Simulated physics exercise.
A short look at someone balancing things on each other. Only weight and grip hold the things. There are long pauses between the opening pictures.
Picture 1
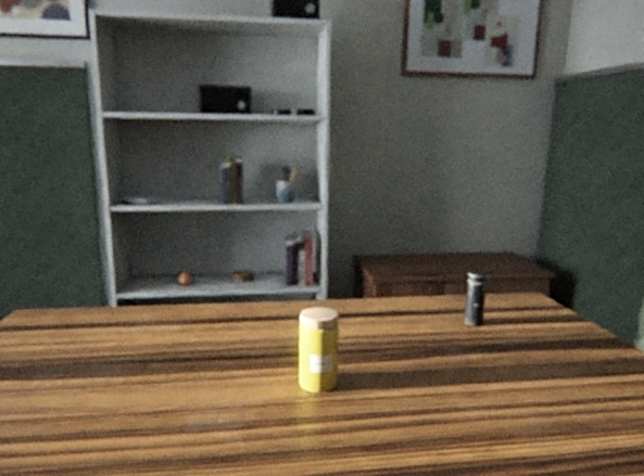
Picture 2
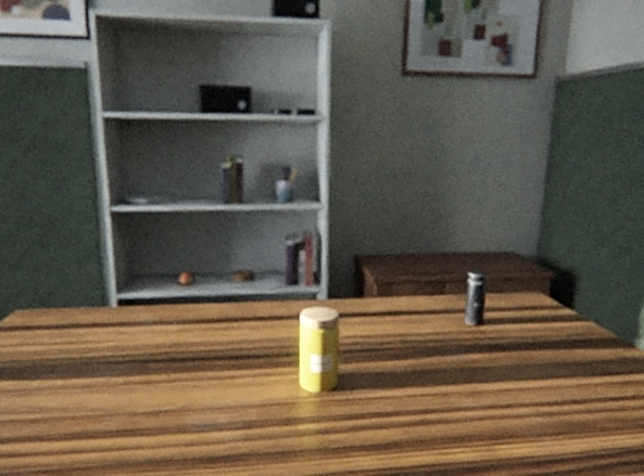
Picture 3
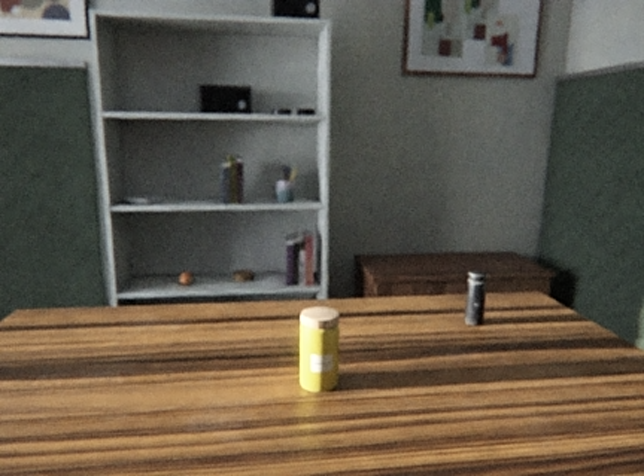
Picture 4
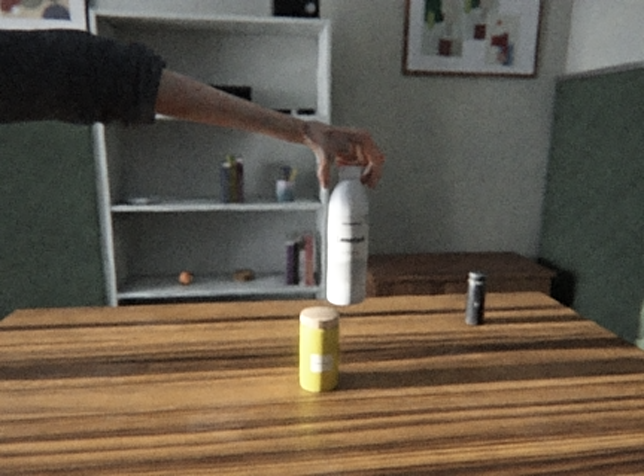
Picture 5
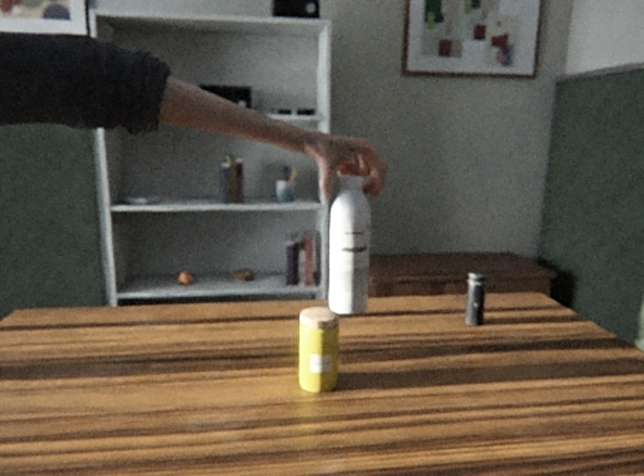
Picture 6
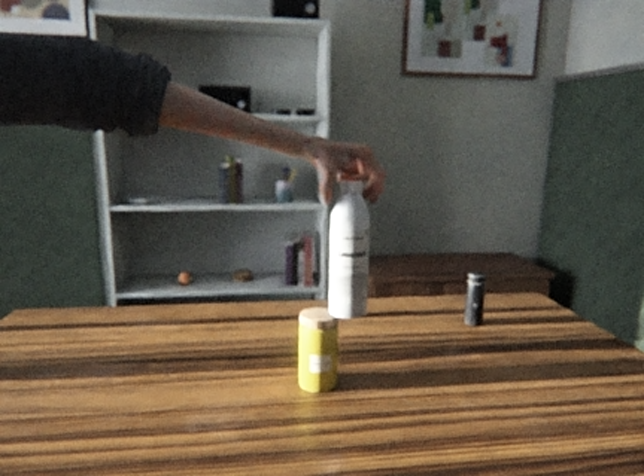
The clip shows a yellow container and a dark shaker standing still on a striped wooden table, before an arm appears from the left and lowers a white bottle a short way into place behind the yellow container.
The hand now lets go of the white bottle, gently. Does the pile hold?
Outcome: The pile loses its balance.
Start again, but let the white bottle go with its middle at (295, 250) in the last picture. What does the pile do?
Then it gives way.
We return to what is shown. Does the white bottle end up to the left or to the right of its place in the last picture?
It goes to the right.
Then, 0.40 s past the last view, white bottle now fallen.
Then, 0.60 s past the last view, things are still on the move.
Finally, fallen, white bottle; the other 2 still in place. Final places as the last picture's camera would see them, white bottle near (438, 364). The pile comes apart.
